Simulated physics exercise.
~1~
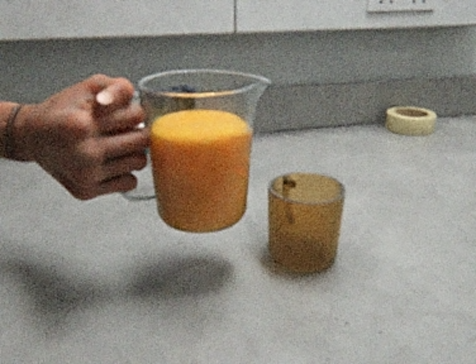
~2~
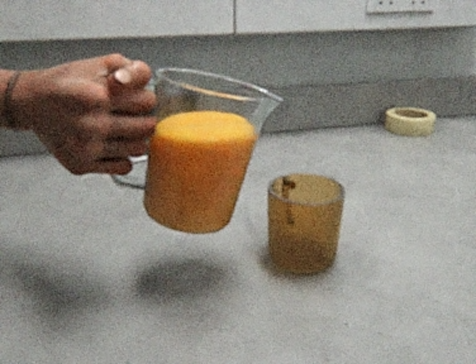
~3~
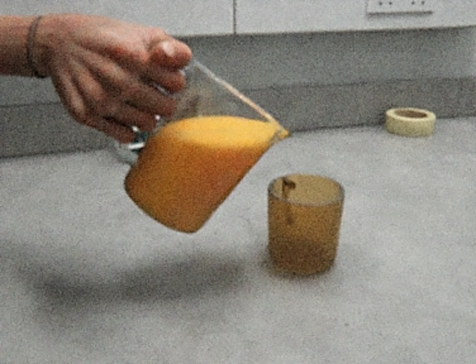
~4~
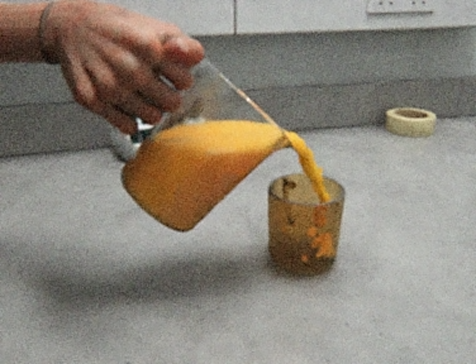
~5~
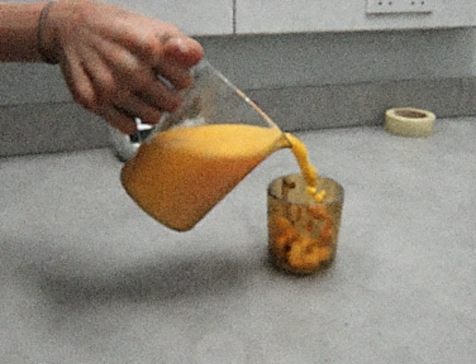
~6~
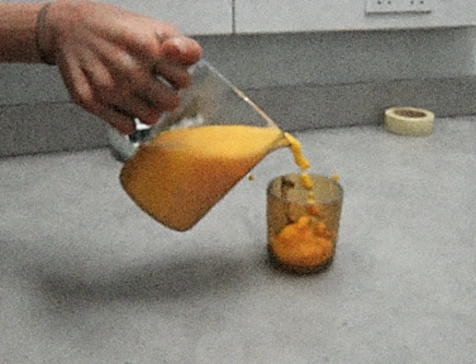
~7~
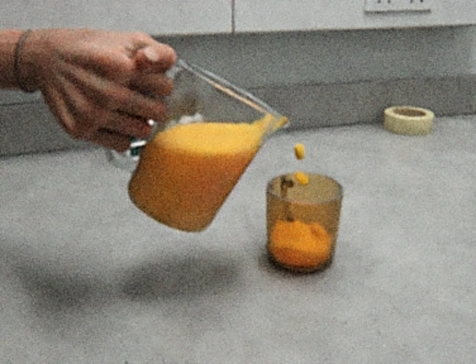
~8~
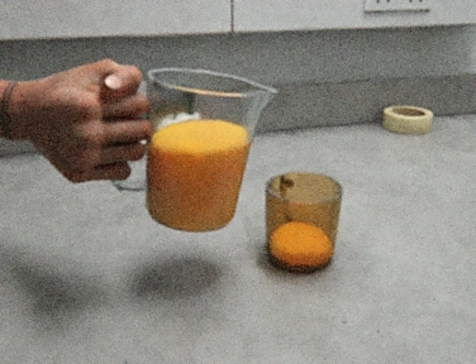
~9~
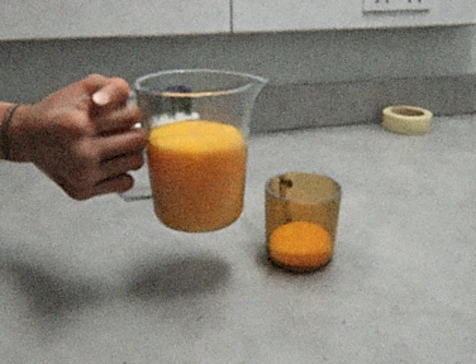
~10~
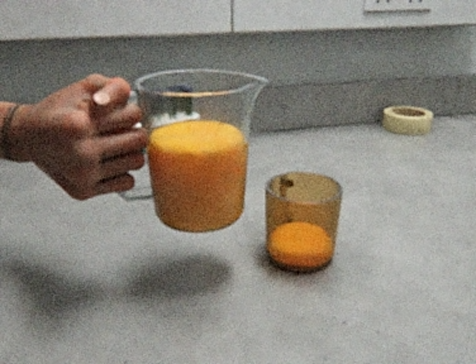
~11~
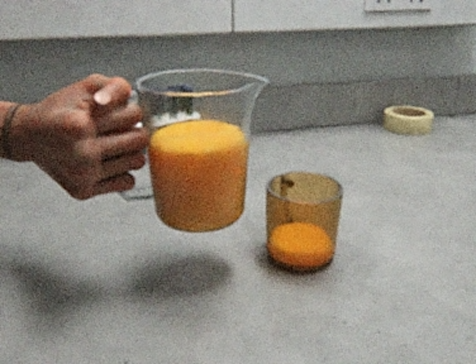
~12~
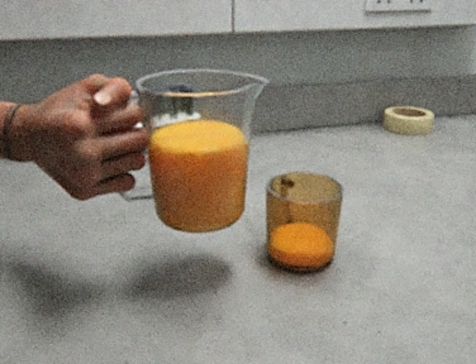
On a grey worktop, a hand tips a pitcher, pours some orange juice into a brown mug, then levels it.
